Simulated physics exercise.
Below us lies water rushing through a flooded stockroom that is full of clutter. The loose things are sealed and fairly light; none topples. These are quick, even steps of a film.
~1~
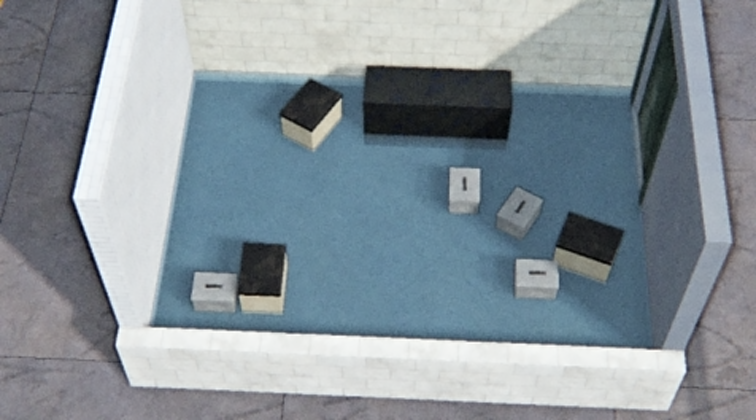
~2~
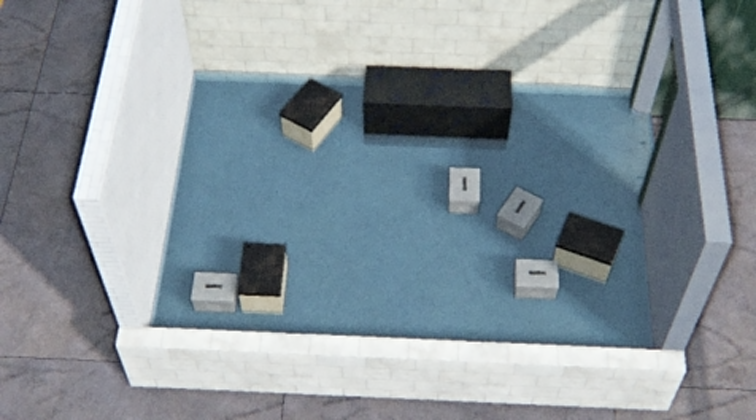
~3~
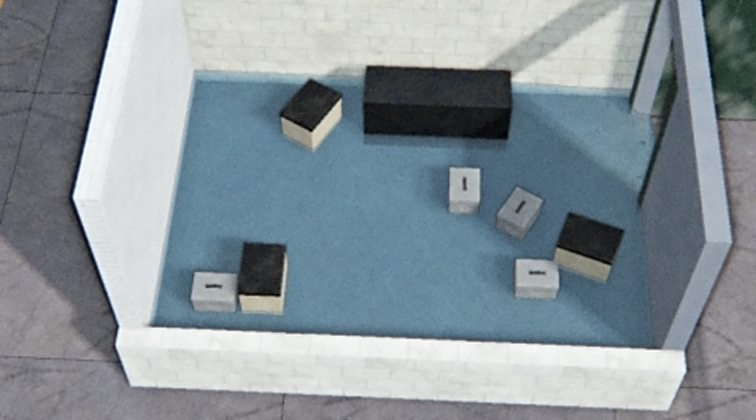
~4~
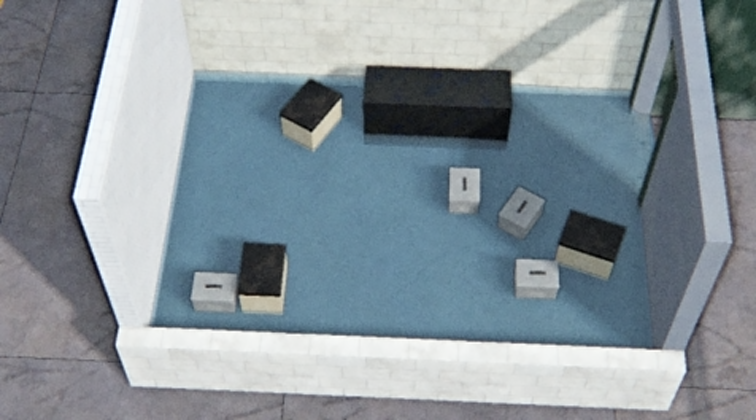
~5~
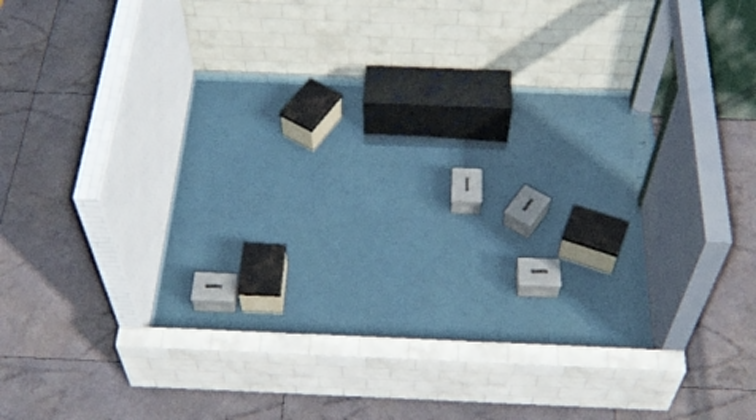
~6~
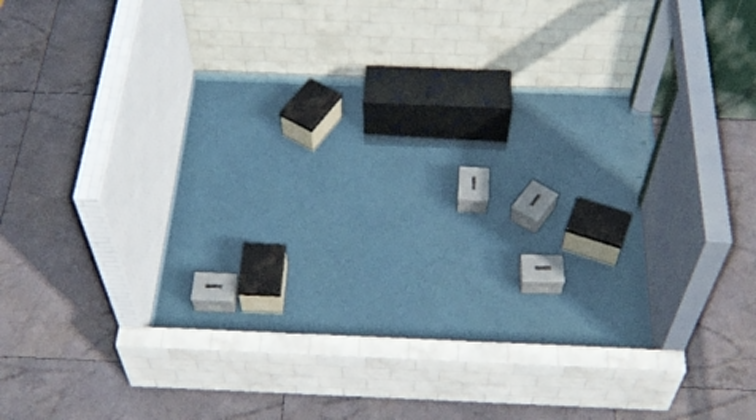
Boxes on the right of a blue-floored room drift slightly right and upward.
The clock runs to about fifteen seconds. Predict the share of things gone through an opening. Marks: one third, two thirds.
Share: Between one and two thirds.
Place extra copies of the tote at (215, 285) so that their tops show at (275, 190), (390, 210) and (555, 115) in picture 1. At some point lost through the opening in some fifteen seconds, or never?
In turn: Still in, carried outside, washed out.
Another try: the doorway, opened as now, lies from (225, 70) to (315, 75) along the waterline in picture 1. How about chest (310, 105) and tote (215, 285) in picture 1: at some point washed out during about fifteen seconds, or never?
As listed: Through, no.
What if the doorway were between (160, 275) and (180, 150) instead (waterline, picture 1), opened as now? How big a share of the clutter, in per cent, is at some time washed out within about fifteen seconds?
About 60 per cent.
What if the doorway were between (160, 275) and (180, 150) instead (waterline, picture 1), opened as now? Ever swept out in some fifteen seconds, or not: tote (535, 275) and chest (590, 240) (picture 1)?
In turn: Kept in, kept in.
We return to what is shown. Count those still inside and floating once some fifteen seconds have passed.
It comes to 3.
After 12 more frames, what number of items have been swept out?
The number is 3.
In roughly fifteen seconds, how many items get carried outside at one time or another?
That makes 4.
A moment on, 0 of 7 are out; 7 afloat.
Next, 3 of 7 are out; 4 afloat.
Later, 4 of 7 are out; 3 afloat.
In the end, 4 of 7 are out; 3 afloat.
